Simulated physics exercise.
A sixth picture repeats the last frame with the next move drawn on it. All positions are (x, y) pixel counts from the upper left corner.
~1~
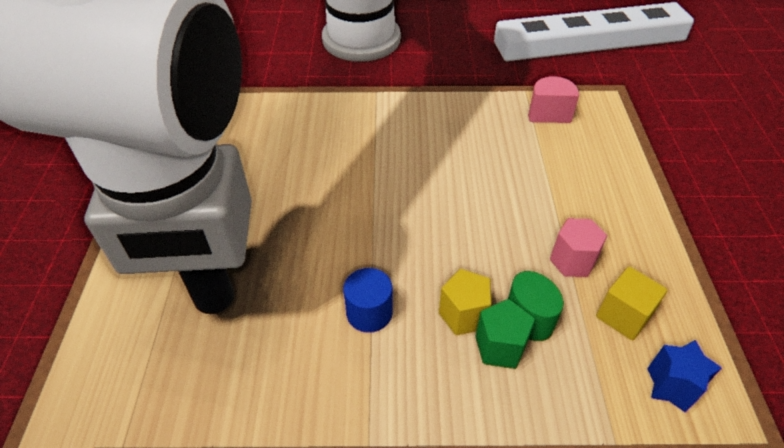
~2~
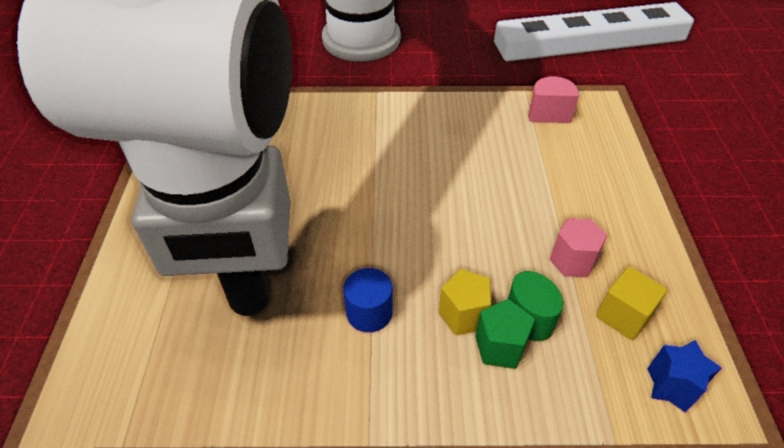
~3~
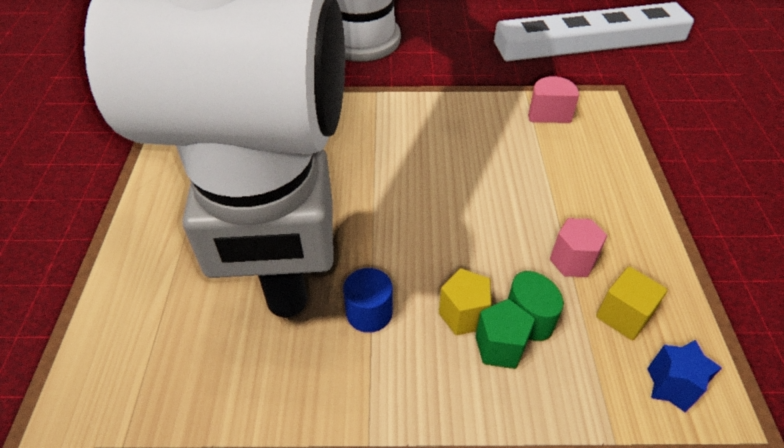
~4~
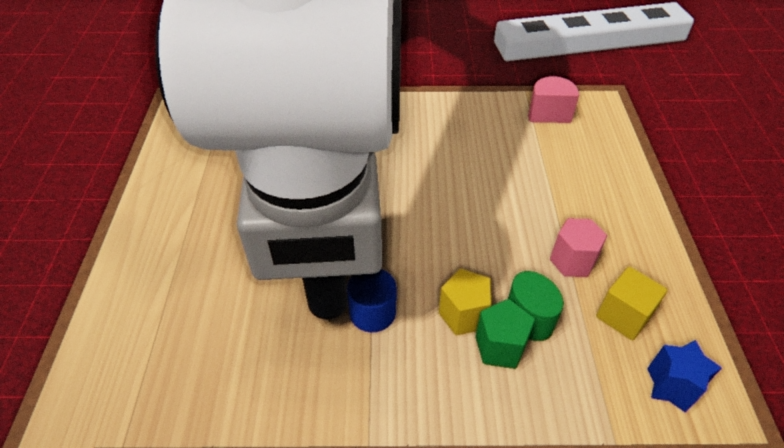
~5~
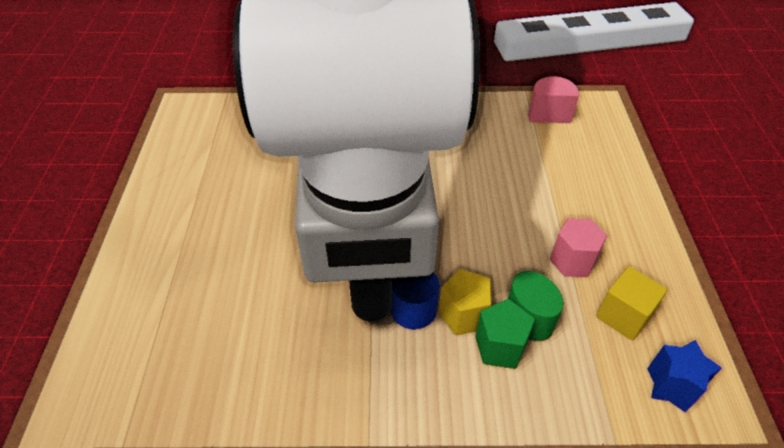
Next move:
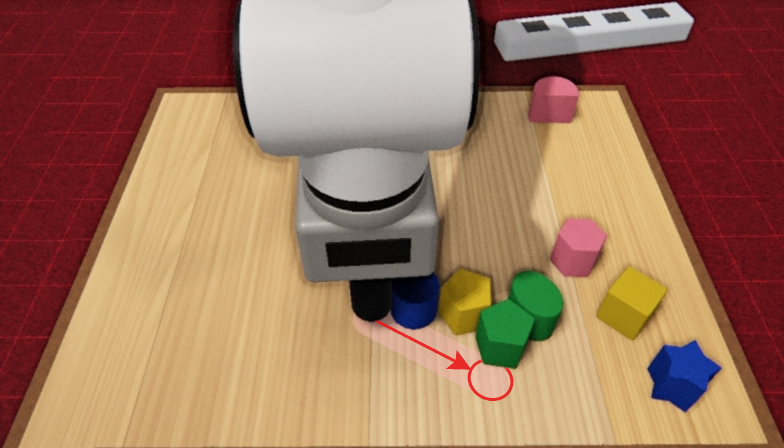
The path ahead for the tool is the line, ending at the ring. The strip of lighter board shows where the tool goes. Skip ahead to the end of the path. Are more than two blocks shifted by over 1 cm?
Yes, that is what happens.
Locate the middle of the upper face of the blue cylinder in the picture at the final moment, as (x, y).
So, by the moment the path ends, you'll find the top centre of the blue cylinder at (439, 282).
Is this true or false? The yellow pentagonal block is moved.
This is true.
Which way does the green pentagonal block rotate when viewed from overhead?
I'd predict that, seen from above, the green pentagonal block rotates counter-clockwise.
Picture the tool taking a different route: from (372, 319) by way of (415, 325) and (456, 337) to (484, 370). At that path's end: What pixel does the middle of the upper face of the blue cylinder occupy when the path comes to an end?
By then it is at (455, 268).
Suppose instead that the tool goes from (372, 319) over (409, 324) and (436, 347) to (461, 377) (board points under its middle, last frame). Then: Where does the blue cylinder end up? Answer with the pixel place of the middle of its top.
Near (448, 274).
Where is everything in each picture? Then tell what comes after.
Tool's lower end at (215, 299); blue cylinder at (368, 287); yellow pentagonal block at (469, 289); green pentagonal block at (508, 322); green oval at (538, 292), in the first picture.
Tool at (250, 300); blocks still, in the second picture.
Tool at (288, 302); blocks still, in the third picture.
Tool at (328, 304); blue cylinder at (372, 286), in the fourth picture.
Tool at (372, 306); blue cylinder at (415, 284); yellow pentagonal block at (469, 289); green pentagonal block at (508, 322); green oval at (538, 292), in the fifth picture.
Drawn move, straight from (372, 319) to (490, 379).
On the path given first. One third of the way, tool at (411, 326); blue cylinder at (438, 282); yellow pentagonal block at (485, 281), turned 35° clockwise.
Two thirds of the way, tool at (452, 346); blue cylinder at (439, 282); yellow pentagonal block at (486, 280), turned 40° clockwise.
At the end, tool at (494, 367); blue cylinder at (439, 282); yellow pentagonal block at (486, 280), turned 40° clockwise; green pentagonal block at (528, 328), turned 30° anticlockwise; green oval at (542, 289).
